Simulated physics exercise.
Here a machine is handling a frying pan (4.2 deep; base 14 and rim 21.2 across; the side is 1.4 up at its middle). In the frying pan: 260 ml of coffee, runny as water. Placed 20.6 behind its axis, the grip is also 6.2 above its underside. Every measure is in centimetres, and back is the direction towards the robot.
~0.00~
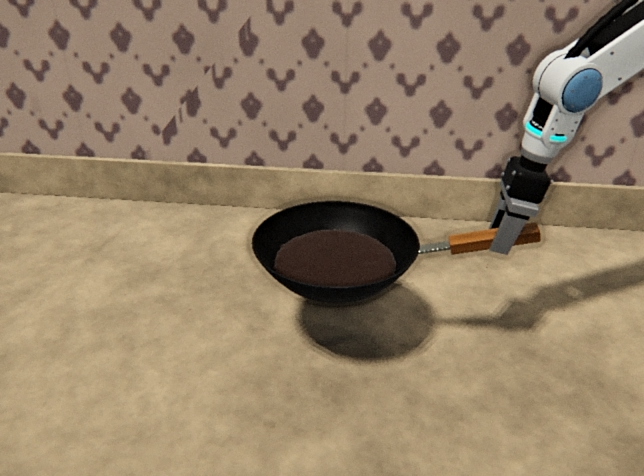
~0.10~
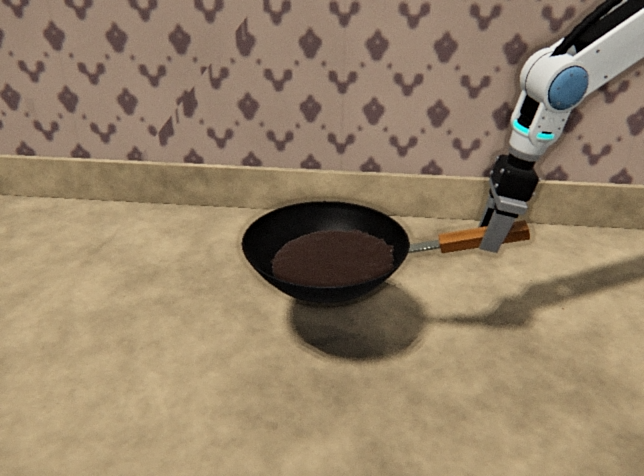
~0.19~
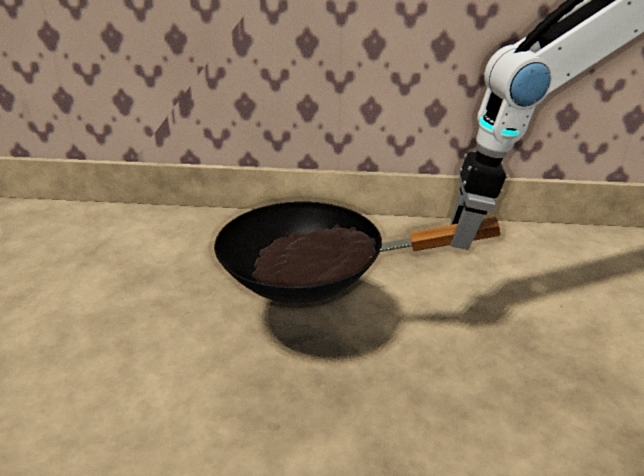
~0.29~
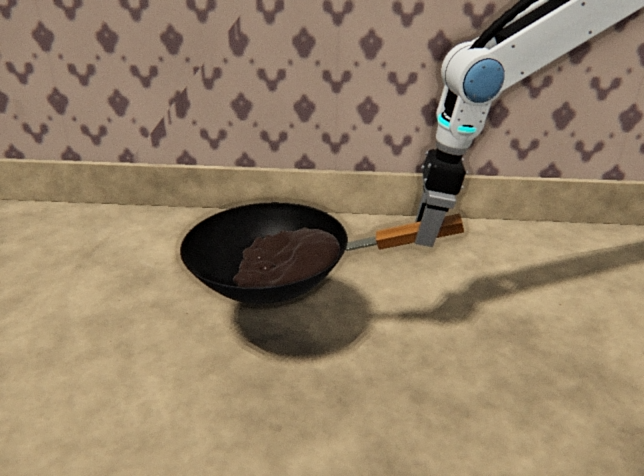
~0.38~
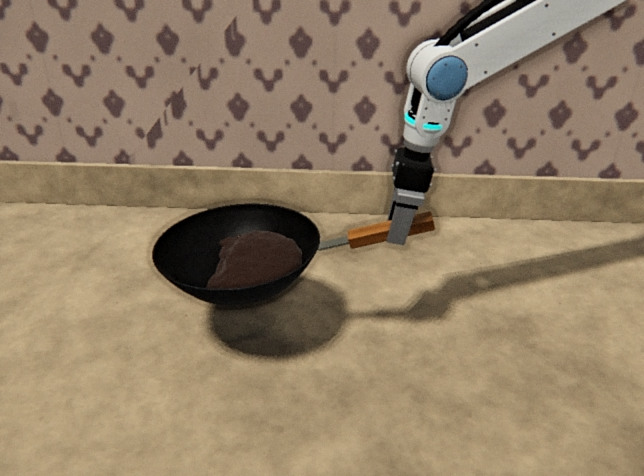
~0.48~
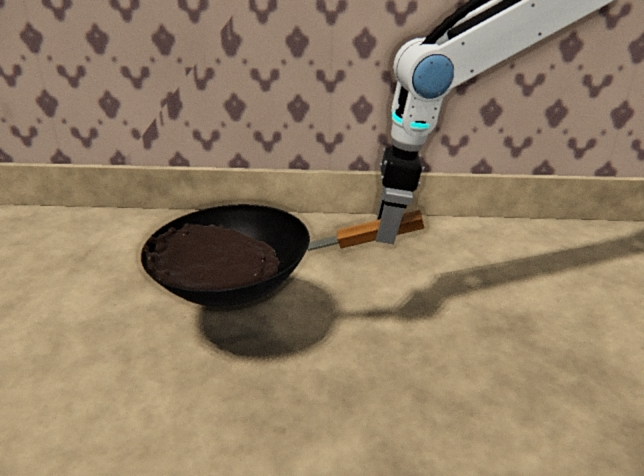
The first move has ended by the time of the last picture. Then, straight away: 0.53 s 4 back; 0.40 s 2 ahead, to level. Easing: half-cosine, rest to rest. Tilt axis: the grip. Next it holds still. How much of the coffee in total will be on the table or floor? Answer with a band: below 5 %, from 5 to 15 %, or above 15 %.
Above 15 %.
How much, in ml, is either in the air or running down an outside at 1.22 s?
Roughly 0 ml.
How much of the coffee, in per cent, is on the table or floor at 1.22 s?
30 per cent.
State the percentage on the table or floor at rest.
Expect some 30 percent.
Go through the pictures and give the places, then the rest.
Frying pan middle at (335, 254), level; upper third of the coffee around (335, 259), from x 275 to 395, top at y 230; 260 ml in the frying pan, in the first picture.
Frying pan middle at (326, 255), level; upper third of the coffee around (355, 260), from x 275 to 395, top at y 230, in the second picture.
Frying pan middle at (299, 255), tilted 1° forward; upper third of the coffee around (351, 254), from x 255 to 375, top at y 225, in the third picture.
Frying pan middle at (266, 256), tilted 2° forward; upper third of the coffee around (316, 251), from x 235 to 340, top at y 230, in the fourth picture.
Frying pan middle at (239, 257), tilted 3° forward; upper third of the coffee around (265, 258), from x 200 to 300, top at y 230, in the fifth picture.
Frying pan middle at (229, 258), tilted 3° forward; upper third of the coffee around (184, 257), from x 145 to 275, top at y 225; 260 ml in the frying pan, in the sixth picture.
By 0.85 s, tilted 3° forward, liquid up to 17 above the table; 185 ml in the frying pan, 70 ml on the table or floor.
By 1.22 s, tilted 1° forward, liquid up to 15 above the table; 185 ml in the frying pan, 70 ml on the table or floor.
By 1.61 s, level, liquid up to 15 above the table; 185 ml in the frying pan, 70 ml on the table or floor.
By 2.41 s, level, liquid up to 15 above the table; 185 ml in the frying pan, 70 ml on the table or floor.
Final state, 185 ml in the frying pan, 70 ml on the table or floor. That is 28 % on the table or floor.
